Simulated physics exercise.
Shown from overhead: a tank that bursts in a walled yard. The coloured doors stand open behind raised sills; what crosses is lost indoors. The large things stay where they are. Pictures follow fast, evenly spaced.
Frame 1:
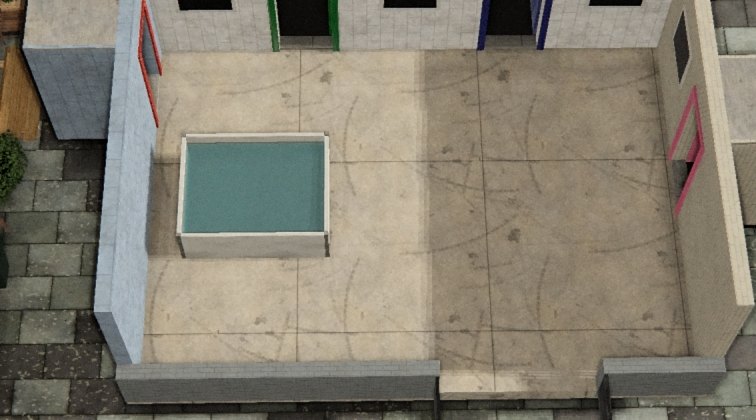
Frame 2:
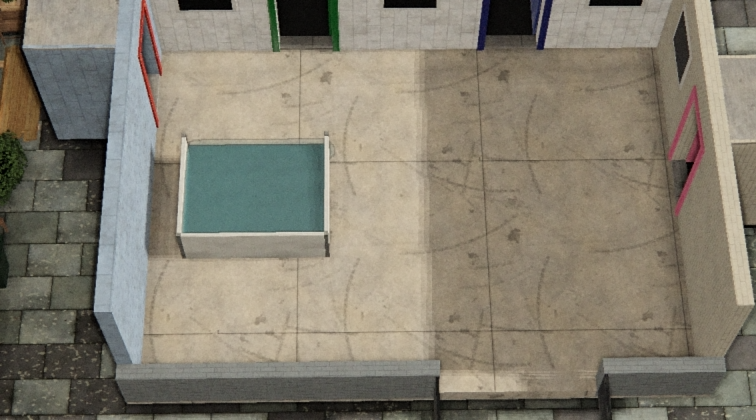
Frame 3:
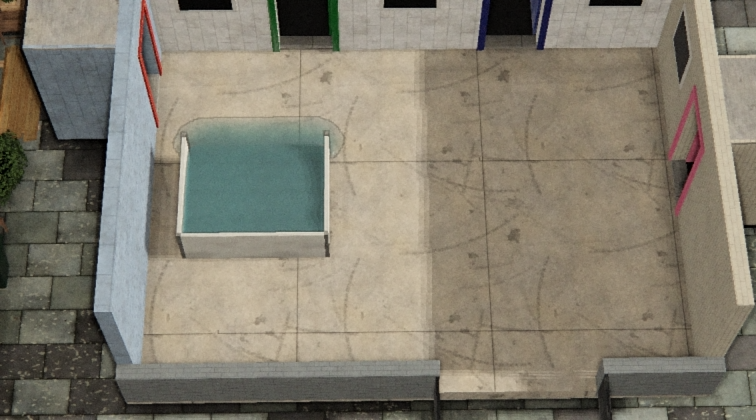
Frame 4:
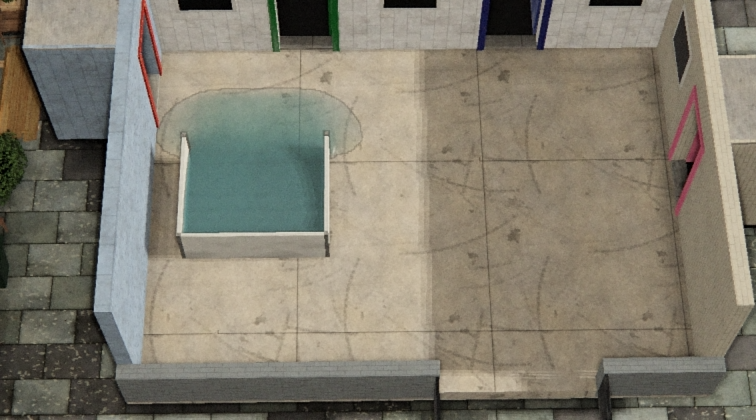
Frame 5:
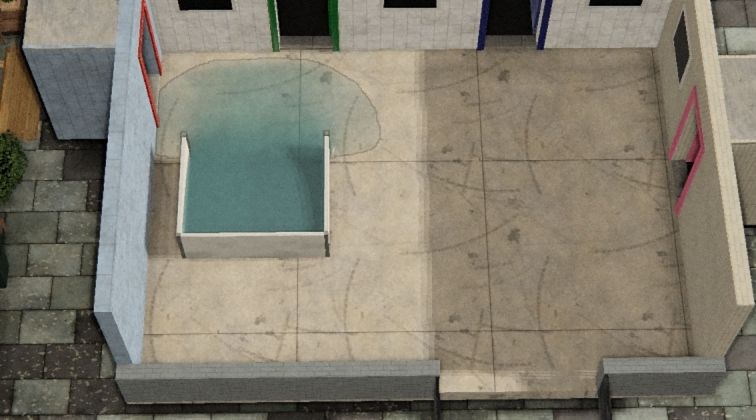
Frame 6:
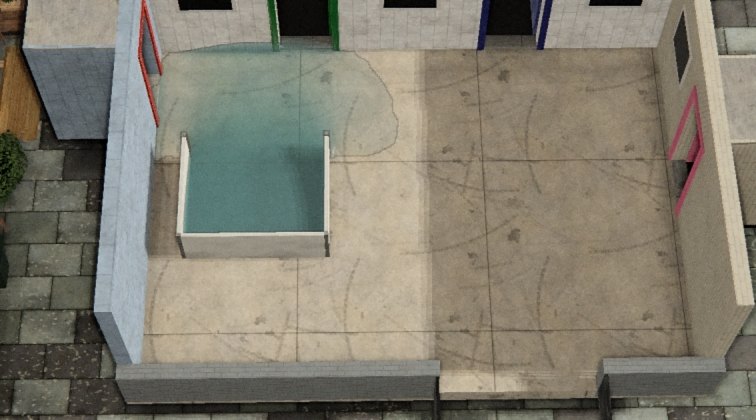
Water poured out of an open tank in a walled yard after its far side gave way, spreading across the pale floor toward the back wall and reaching around the green doorway.
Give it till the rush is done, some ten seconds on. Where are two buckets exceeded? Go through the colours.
At the end, blue door: At most two buckets, green door: Over two buckets, pink door: Over two buckets, red door: Over two buckets.
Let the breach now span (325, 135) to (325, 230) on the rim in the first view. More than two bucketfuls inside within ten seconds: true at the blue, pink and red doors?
Against the threshold, the blue door beats it, the pink door beats it and the red door misses it.
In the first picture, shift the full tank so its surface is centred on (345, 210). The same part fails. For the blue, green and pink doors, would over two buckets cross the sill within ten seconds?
My call is that the blue one surpasses the threshold, the green one surpasses the threshold and the pink one surpasses the threshold.
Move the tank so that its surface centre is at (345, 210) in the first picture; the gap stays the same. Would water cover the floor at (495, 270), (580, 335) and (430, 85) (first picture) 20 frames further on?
First spot bare, second bare, third swamped.
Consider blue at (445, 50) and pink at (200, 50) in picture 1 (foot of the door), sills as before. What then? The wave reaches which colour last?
The blue one, as it turns out.
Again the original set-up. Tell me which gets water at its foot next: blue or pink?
Clearly the blue-painted one.
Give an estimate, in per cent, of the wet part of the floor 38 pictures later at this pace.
Close to 65 %.
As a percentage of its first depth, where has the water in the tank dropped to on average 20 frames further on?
I'd say some 14 %.
A moment on, water covers 20 % of the floor; the blue door not reached, the green door far over two buckets in, the pink door not reached, the red door under two buckets in.
Next, water covers 20 % of the floor; the blue door wet at the sill, nothing in, the green door far over two buckets in, the pink door not reached, the red door far over two buckets in.
Then, water covers 40 % of the floor; the blue door wet at the sill, nothing in, the green door far over two buckets in, the pink door not reached, the red door far over two buckets in.
Later, water covers 65 % of the floor; the blue door wet at the sill, nothing in, the green door far over two buckets in, the pink door under two buckets in, the red door far over two buckets in.
In the end, water covers 85 % of the floor; the blue door wet at the sill, nothing in, the green door far over two buckets in, the pink door over two buckets in, the red door far over two buckets in.
